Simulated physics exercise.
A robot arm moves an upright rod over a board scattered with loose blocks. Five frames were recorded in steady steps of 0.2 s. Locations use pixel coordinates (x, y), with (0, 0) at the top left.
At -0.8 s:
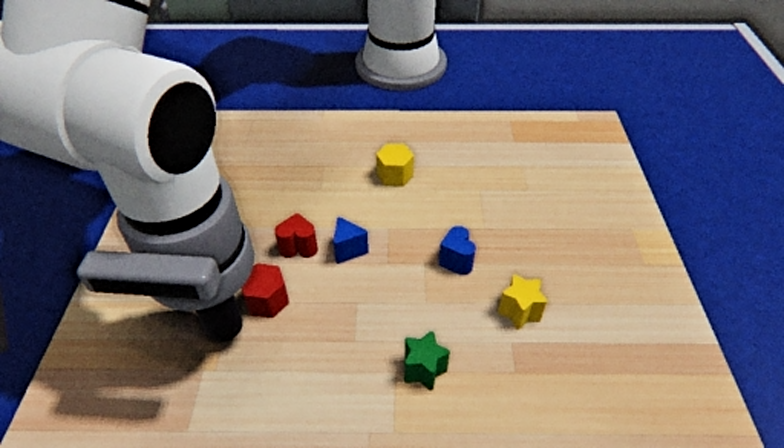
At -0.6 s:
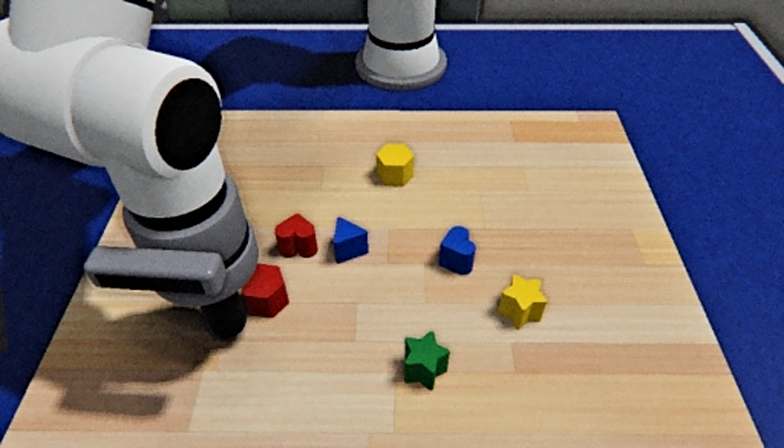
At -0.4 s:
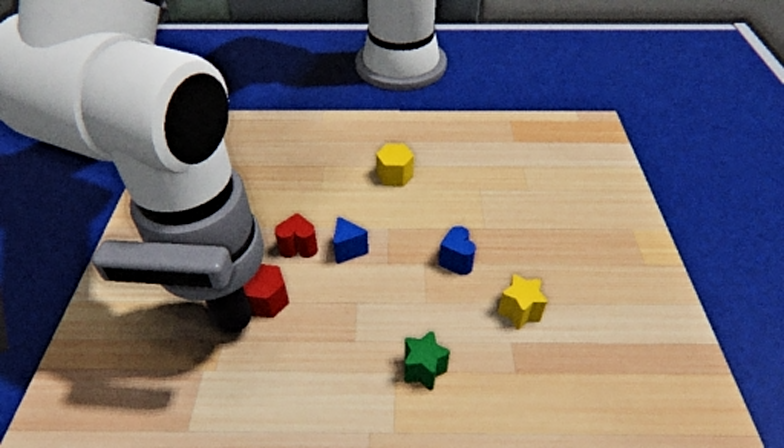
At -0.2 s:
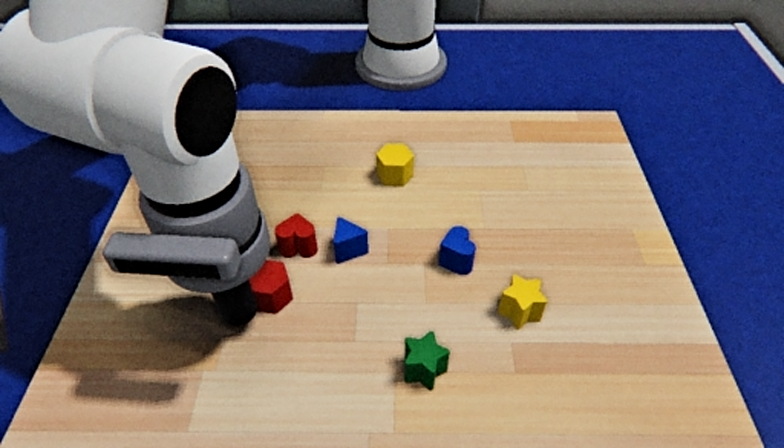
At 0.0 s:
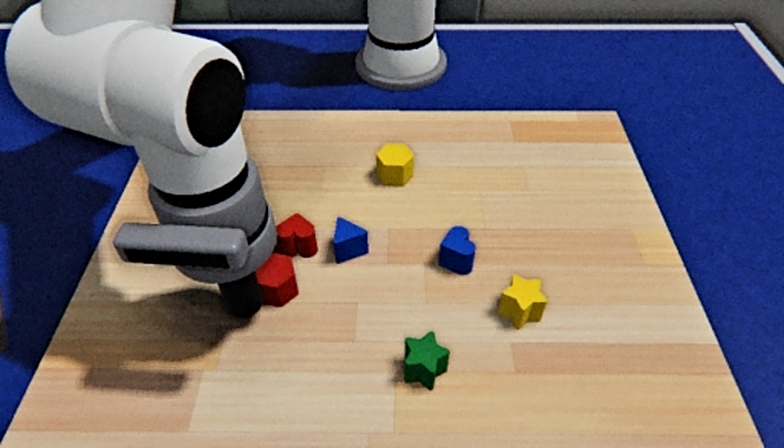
Robot arm edging right and away across a wooden board, its dark rod nudging a red hexagon slightly toward a red heart-shaped block.
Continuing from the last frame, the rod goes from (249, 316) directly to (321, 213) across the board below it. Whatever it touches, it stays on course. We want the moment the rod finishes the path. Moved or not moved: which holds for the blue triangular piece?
At the moment the path ends, the blue triangular piece no longer stands where it did.
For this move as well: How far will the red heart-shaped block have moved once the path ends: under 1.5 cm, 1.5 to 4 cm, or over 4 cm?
More than 4 cm.
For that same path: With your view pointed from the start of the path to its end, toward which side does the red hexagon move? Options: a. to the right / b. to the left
Answer: A.
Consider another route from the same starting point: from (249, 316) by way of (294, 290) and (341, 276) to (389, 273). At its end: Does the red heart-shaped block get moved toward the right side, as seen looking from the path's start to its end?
My answer is no.
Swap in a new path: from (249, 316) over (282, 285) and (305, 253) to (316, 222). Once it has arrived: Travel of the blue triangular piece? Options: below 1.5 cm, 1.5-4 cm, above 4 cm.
It will move between 1.5 and 4 cm.
What follows on the original path. One third of the way, rod at (274, 266); red hexagon at (307, 243), turned 45° clockwise; red heart-shaped block at (300, 219).
Two thirds of the way, rod at (298, 232); red hexagon at (331, 227), turned 90° clockwise; red heart-shaped block at (317, 200), turned 30° anticlockwise; blue triangular piece at (363, 229).
At the end, rod at (319, 201); red hexagon at (334, 225), turned 95° clockwise; red heart-shaped block at (343, 175); blue triangular piece at (365, 229), turned 15° clockwise.
